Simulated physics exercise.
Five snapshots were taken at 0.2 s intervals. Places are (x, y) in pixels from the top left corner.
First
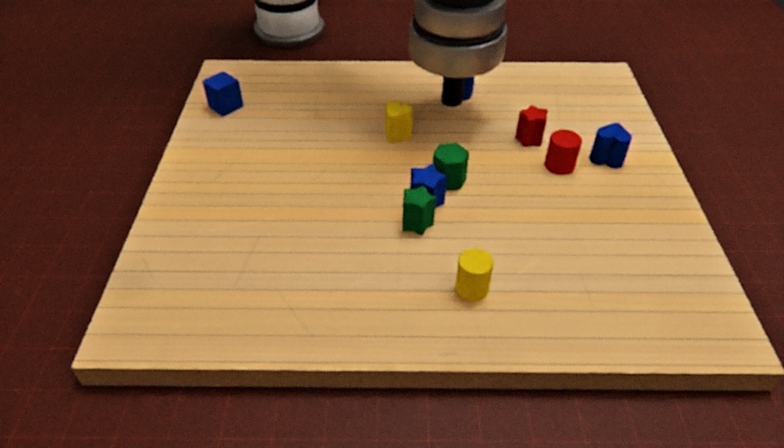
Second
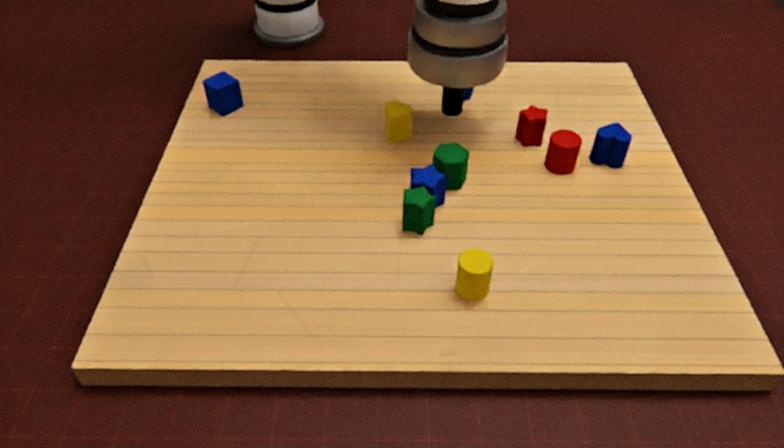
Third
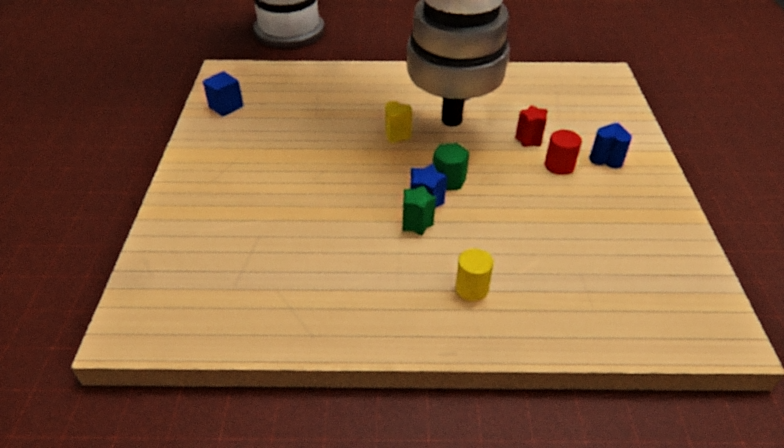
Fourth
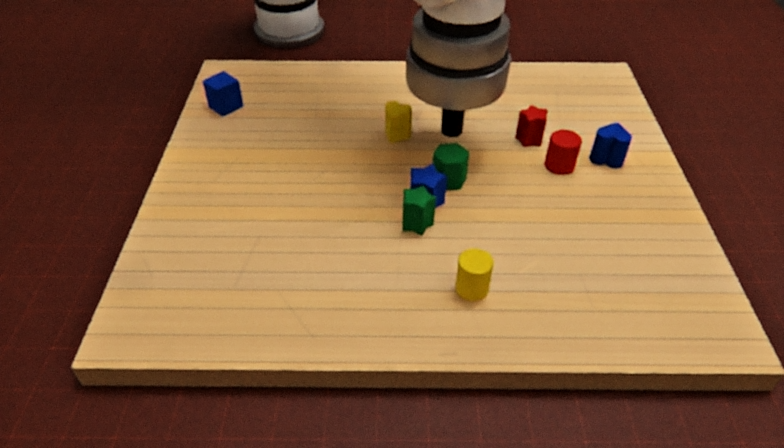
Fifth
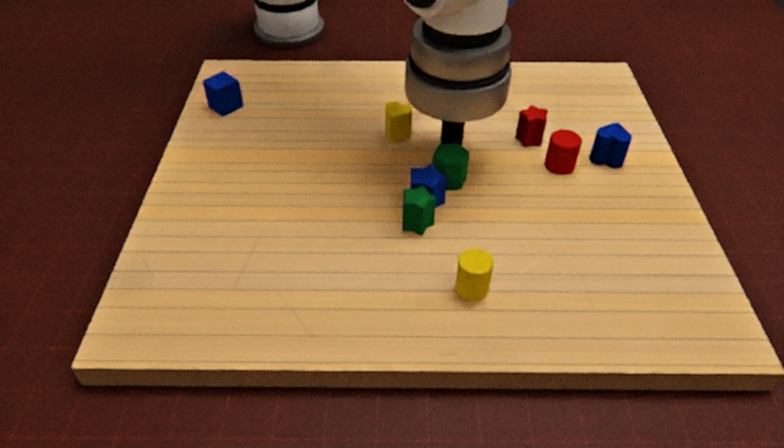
A robot arm moves its dark bar down the board toward the still green hexagon.
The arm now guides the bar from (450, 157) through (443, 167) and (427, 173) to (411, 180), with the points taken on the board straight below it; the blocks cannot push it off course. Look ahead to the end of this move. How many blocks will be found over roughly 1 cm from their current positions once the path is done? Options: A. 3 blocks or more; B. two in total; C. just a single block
C.
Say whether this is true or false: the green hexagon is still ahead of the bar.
False - the claim does not hold.
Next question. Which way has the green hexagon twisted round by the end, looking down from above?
My prediction: CCW.
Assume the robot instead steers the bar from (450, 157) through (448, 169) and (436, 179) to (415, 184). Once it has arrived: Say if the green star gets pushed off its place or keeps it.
Its place changes.
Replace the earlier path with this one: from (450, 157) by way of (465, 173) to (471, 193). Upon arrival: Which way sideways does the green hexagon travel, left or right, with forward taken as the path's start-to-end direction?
Displaced right.
What follows on the original path. Halfway along, bar (435, 156); green hexagon (448, 159), turned 15° anticlockwise.
At the end, bar (412, 166); yellow heart still; green star (417, 198); blue star (426, 179); green hexagon (448, 160), turned 20° anticlockwise.
